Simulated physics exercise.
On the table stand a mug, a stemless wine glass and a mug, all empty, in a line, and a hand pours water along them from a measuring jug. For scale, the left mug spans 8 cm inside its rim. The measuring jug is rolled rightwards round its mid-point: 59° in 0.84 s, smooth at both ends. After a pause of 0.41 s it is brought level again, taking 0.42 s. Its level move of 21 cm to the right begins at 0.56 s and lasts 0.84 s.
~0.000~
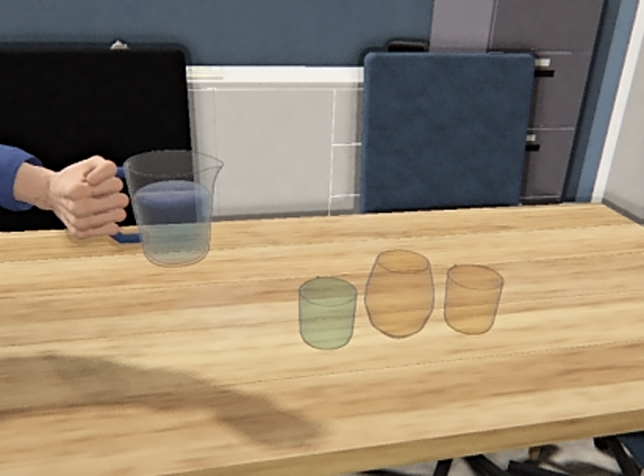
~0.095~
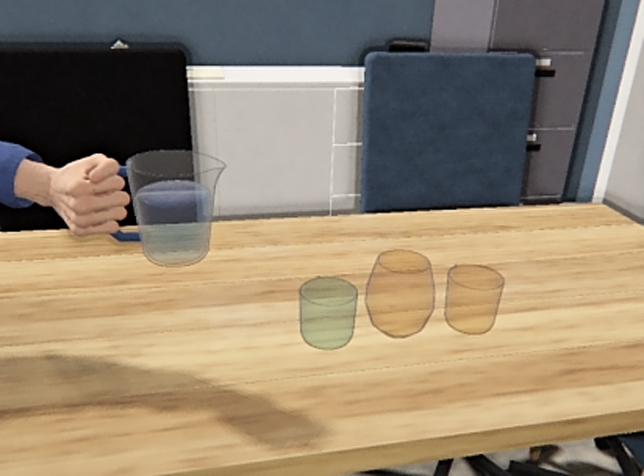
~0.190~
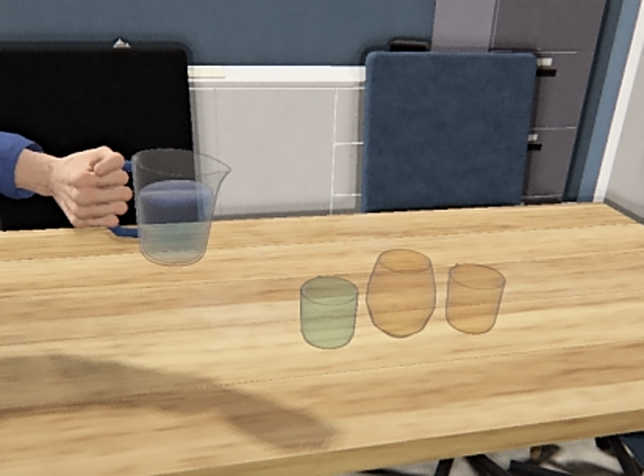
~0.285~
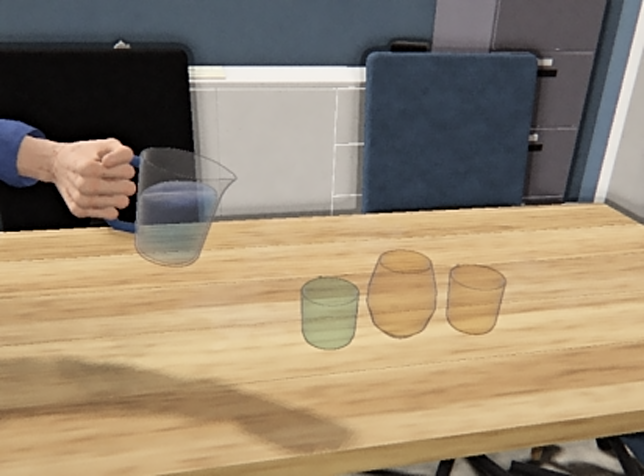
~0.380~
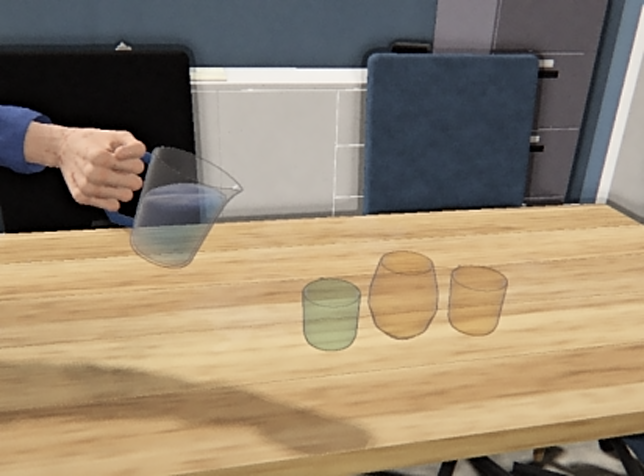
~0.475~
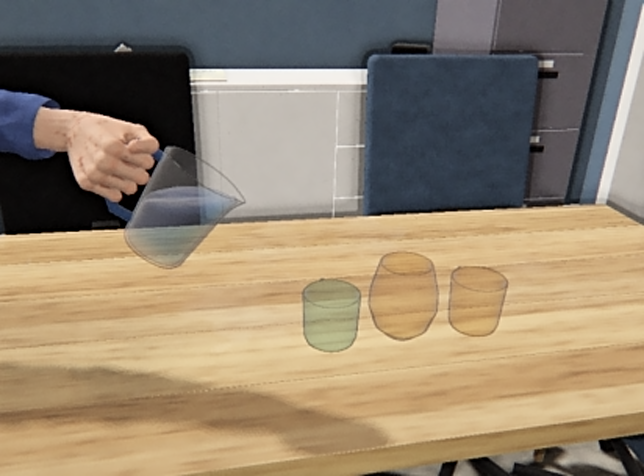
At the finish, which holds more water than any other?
The middle one.
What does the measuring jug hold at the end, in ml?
Some 260 ml.
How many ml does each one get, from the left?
Roughly 20 ml left, 80 ml middle, 0 ml right.
By 0.80 s the tilt is 59° and from the left they hold 0 ml, 0 ml, 0 ml, the measuring jug 435 ml, and 5 ml is on the table.
By 1.03 s the tilt is 59° and from the left they hold 20 ml, 0 ml, 0 ml, the measuring jug 370 ml, and 15 ml is on the table.
By 1.28 s the tilt is 58° and from the left they hold 20 ml, 60 ml, 0 ml, the measuring jug 290 ml, and 50 ml is on the table.
By 1.54 s the tilt is 12° and from the left they hold 20 ml, 80 ml, 5 ml, the measuring jug 260 ml, and 80 ml is on the table.
At rest from the left they hold 20 ml, 85 ml, 5 ml, the measuring jug 260 ml, and 95 ml is on the table.
